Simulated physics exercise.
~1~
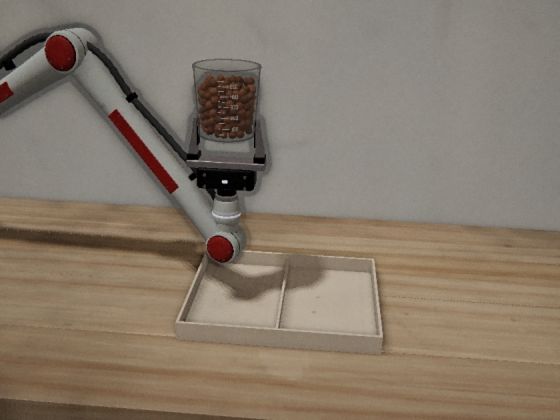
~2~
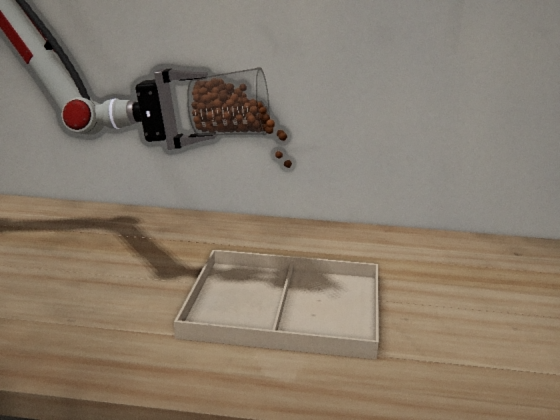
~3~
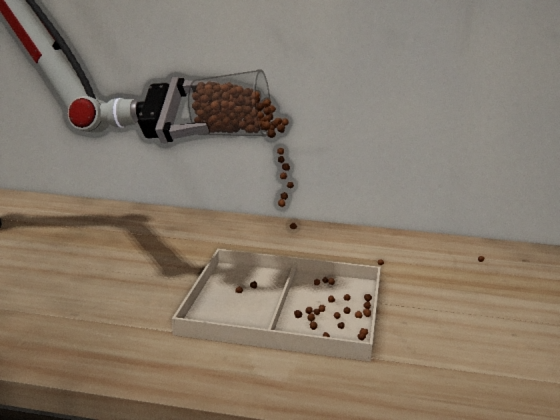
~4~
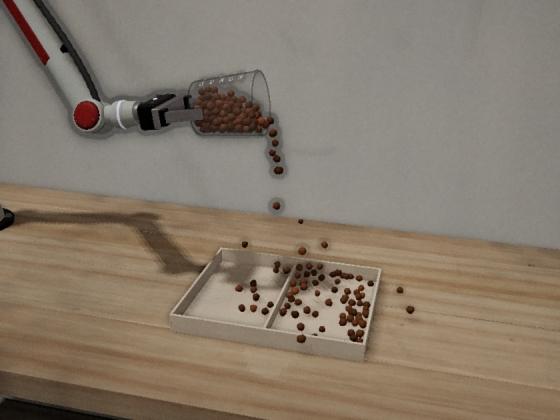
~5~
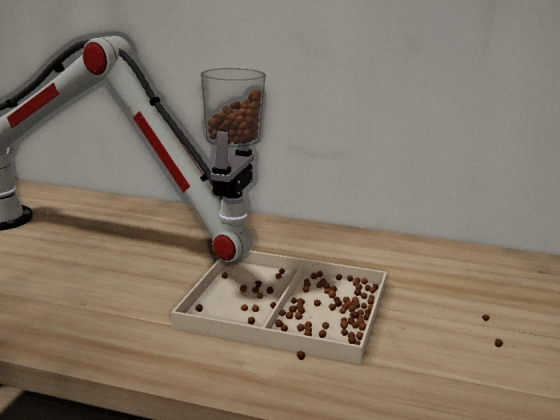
A robot arm tips a tumbler, spills many hazelnuts into a divided tray, then rights it.
